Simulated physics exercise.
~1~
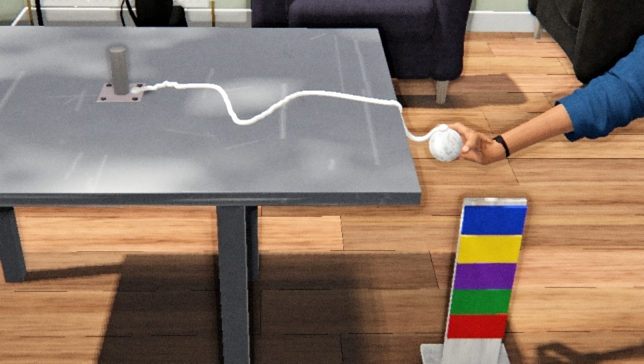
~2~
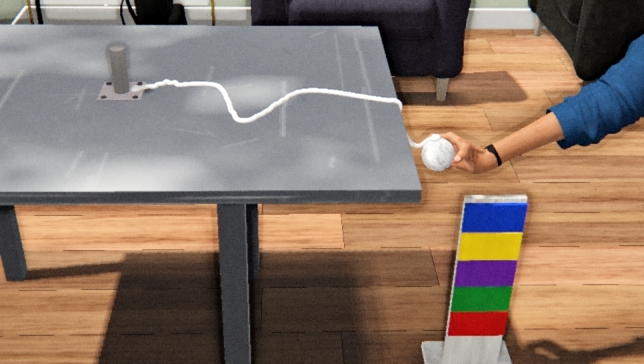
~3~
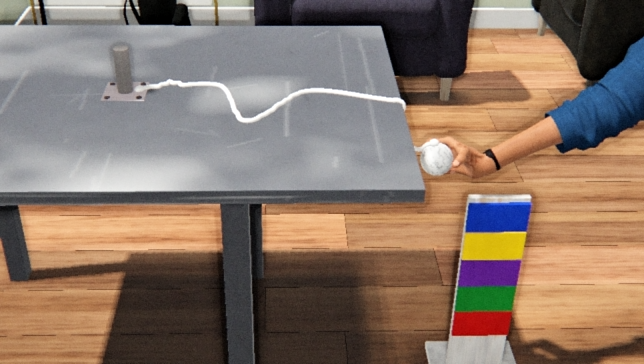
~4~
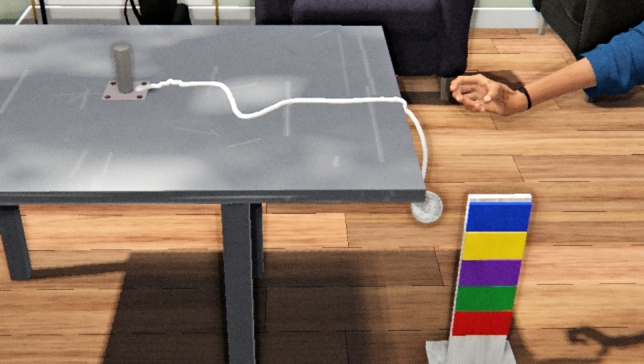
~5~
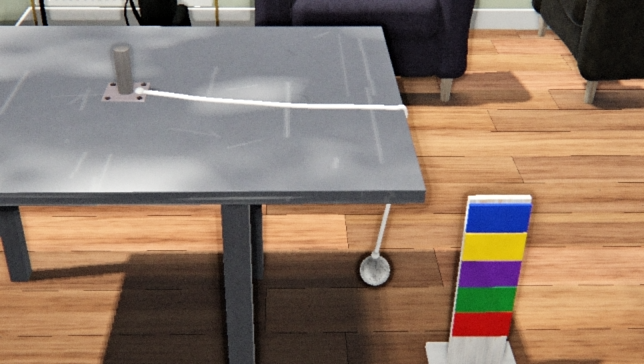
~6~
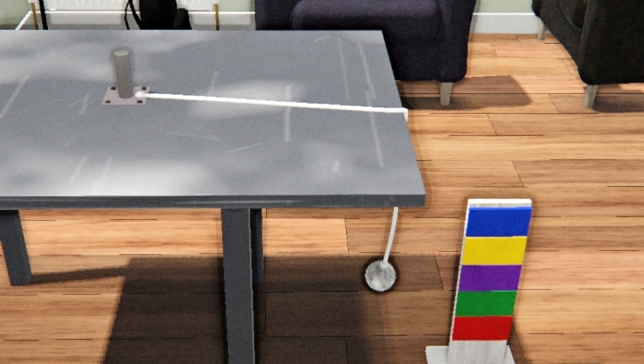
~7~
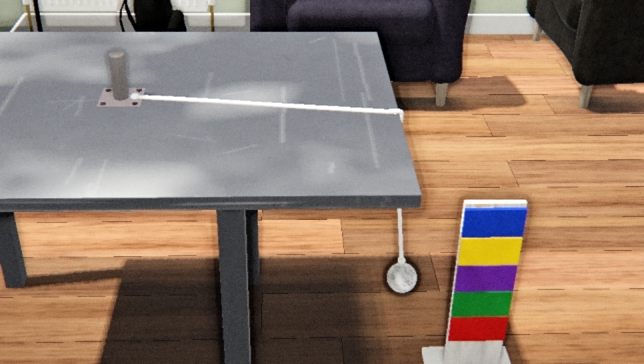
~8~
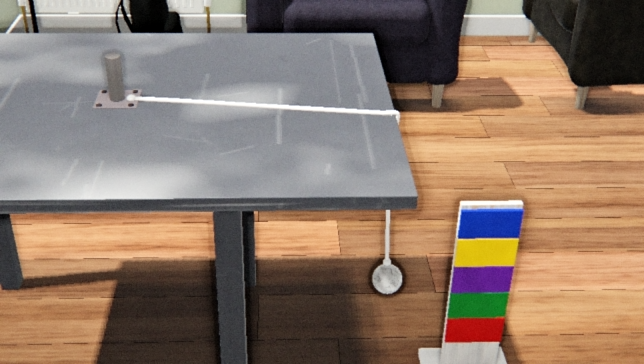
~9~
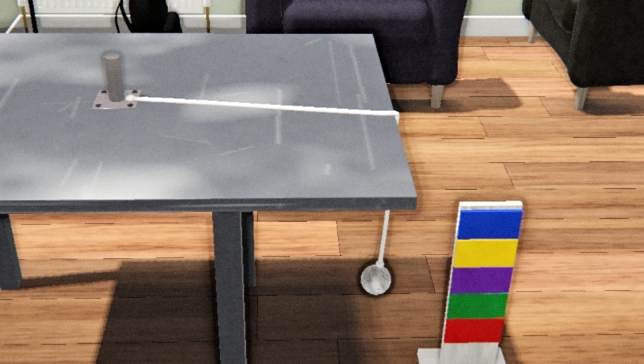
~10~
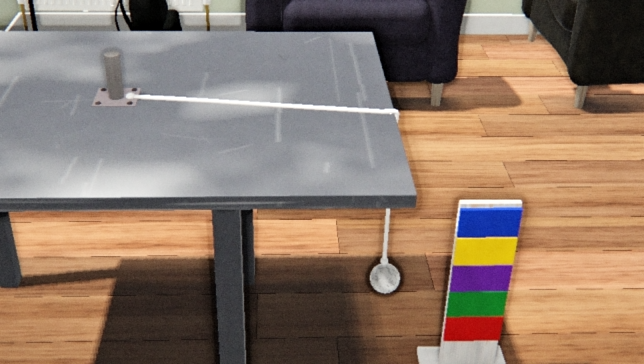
The video shows a hand releasing a white ball tied by a cord to a post on a grey table. The ball drops past the table's edge, pulls the cord straight, sways slightly, and ends hanging level with the purple band of a coloured scale.
